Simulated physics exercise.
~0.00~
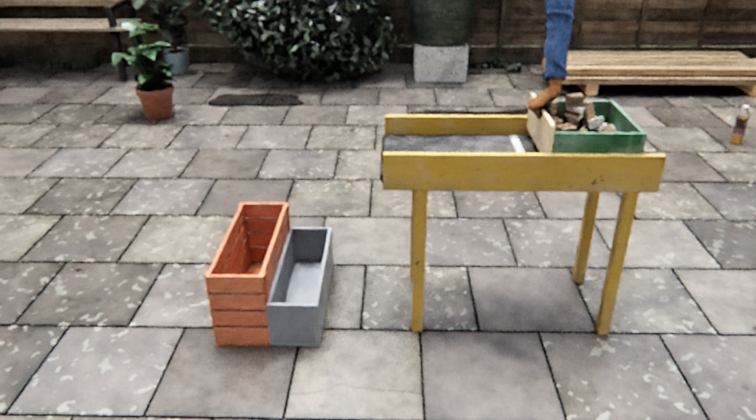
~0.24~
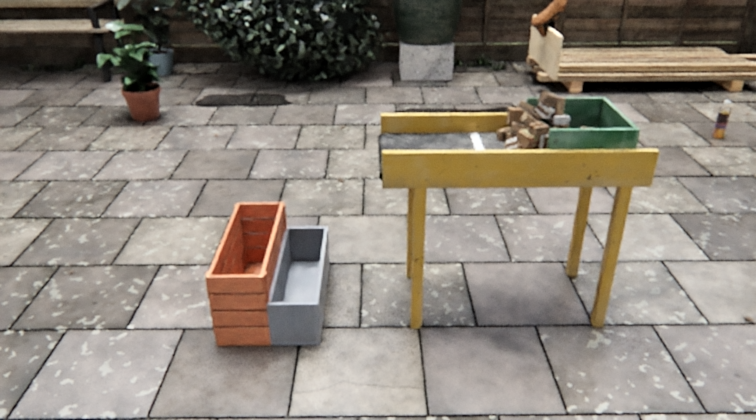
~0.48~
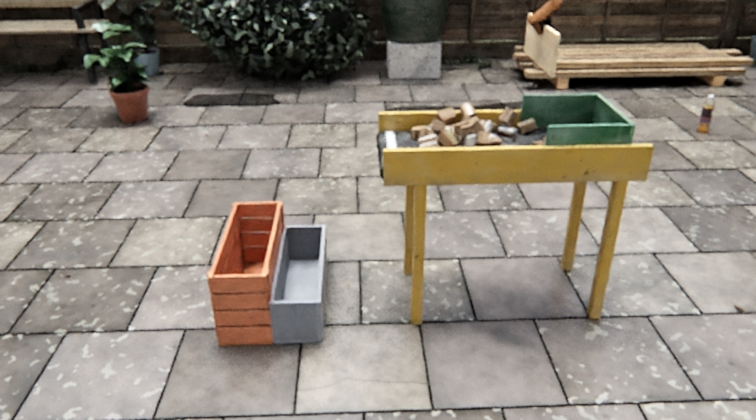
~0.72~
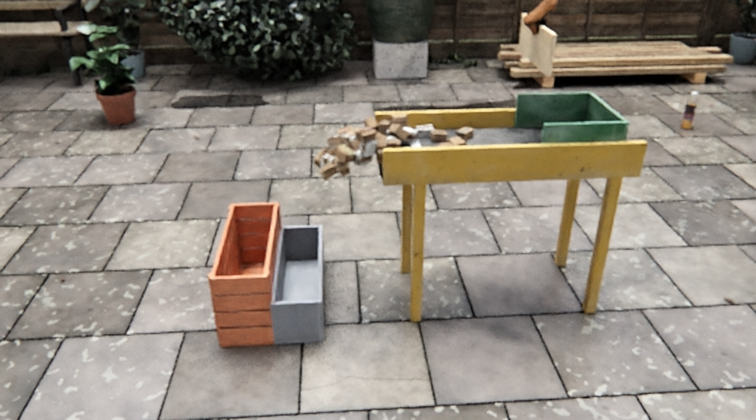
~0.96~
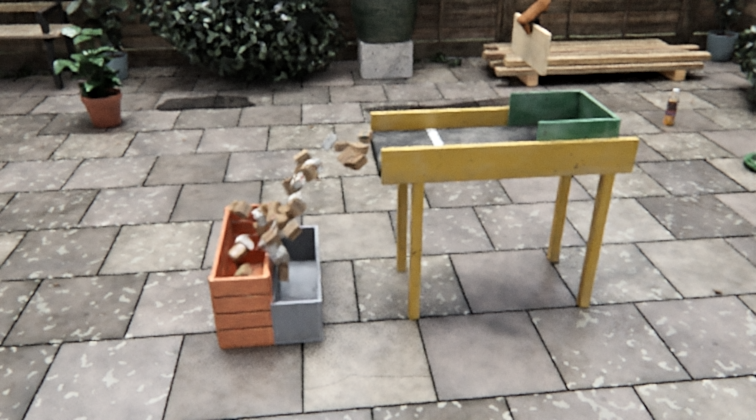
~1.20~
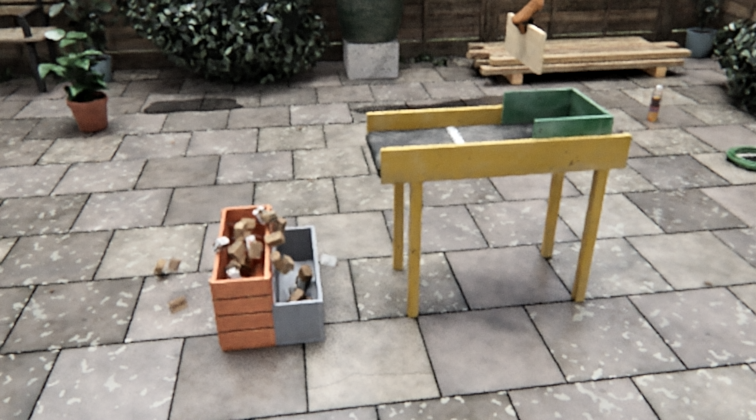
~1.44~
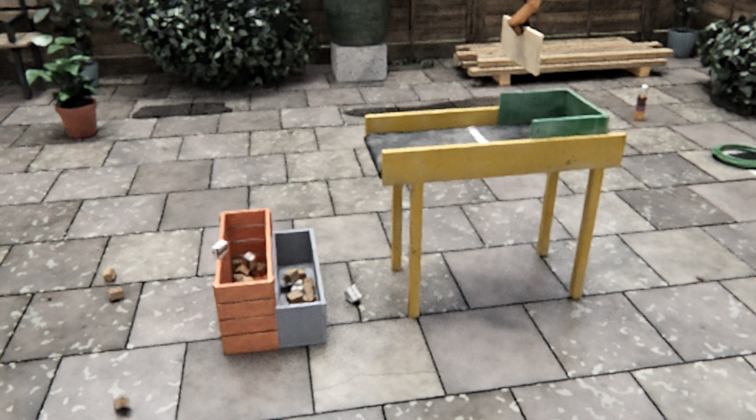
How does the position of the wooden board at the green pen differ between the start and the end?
At the start the board stands upright at the open left side of the green pen, holding the blocks in. By the end it is raised well above the belt, still upright and held up by the hand, leaving the pen open.
